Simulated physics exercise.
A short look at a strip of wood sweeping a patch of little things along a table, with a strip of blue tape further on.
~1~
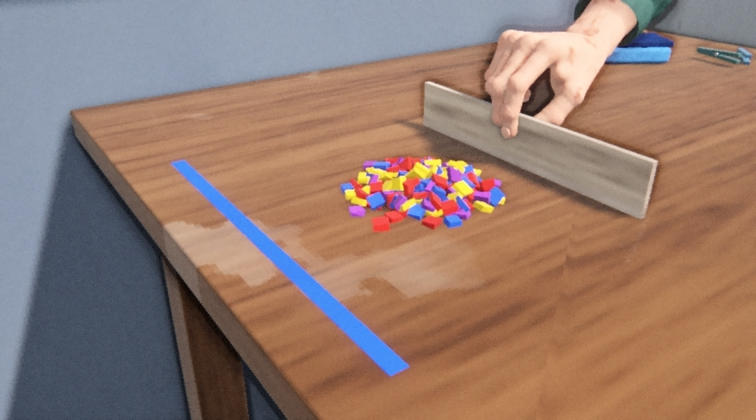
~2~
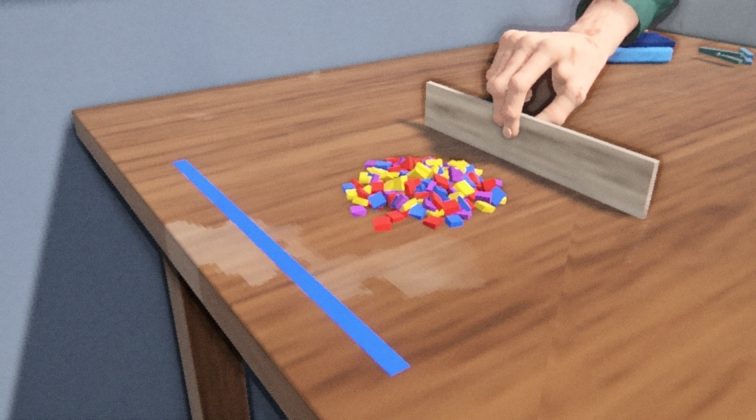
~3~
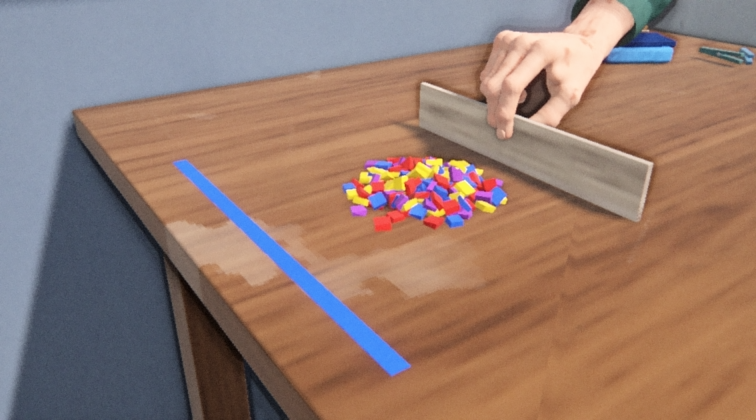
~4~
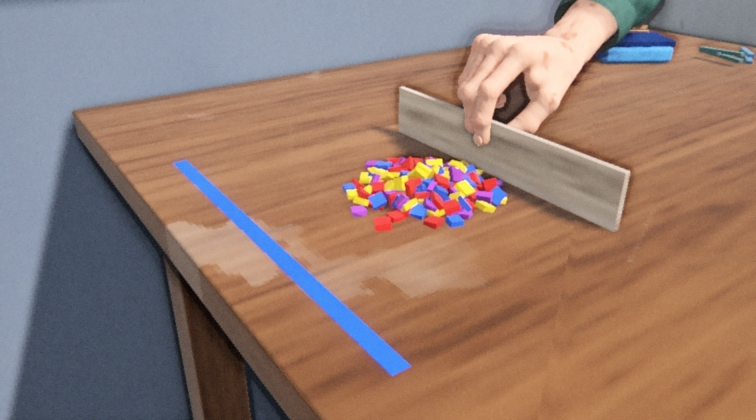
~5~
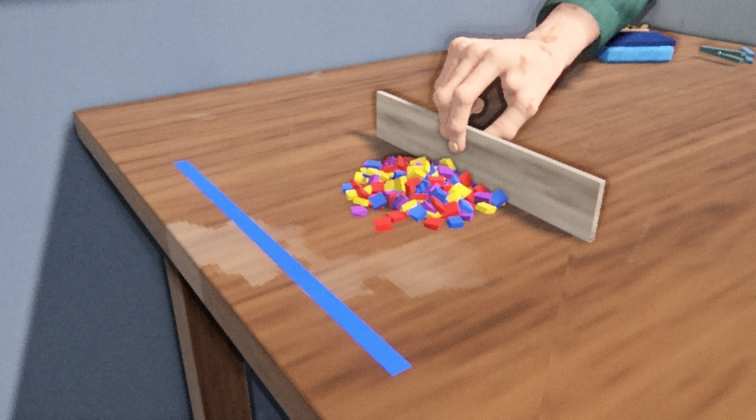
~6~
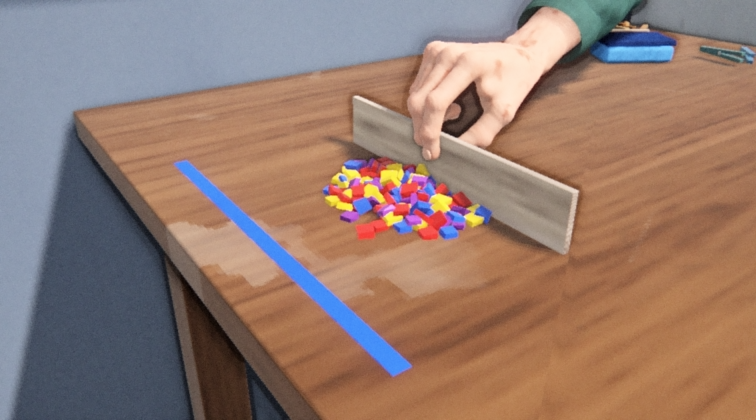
On a wooden table marked with a strip of blue tape, a hand holds a wooden board still behind a heap of colourful tiles, then slides it to the left, pushing the heap a short way nearer the tape.
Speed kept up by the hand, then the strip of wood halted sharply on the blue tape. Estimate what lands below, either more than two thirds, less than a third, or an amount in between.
What lands below is between a third and two thirds.
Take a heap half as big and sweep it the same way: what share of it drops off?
I'd say close to 30 per cent.
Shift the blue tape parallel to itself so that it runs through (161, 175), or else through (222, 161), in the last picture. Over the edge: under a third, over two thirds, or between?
For the first place it's over two thirds, and for the second it's less than a third.
Shortly afterwards, strip of wood still moving, near (352, 158); heap all on the table, its front near (268, 269).
Next, strip of wood stopped at the blue tape; heap near a third over the edge.
Some moments later, strip of wood stopped at the blue tape; heap near half over the edge.
In the end, strip of wood stopped at the blue tape; heap near half over the edge.
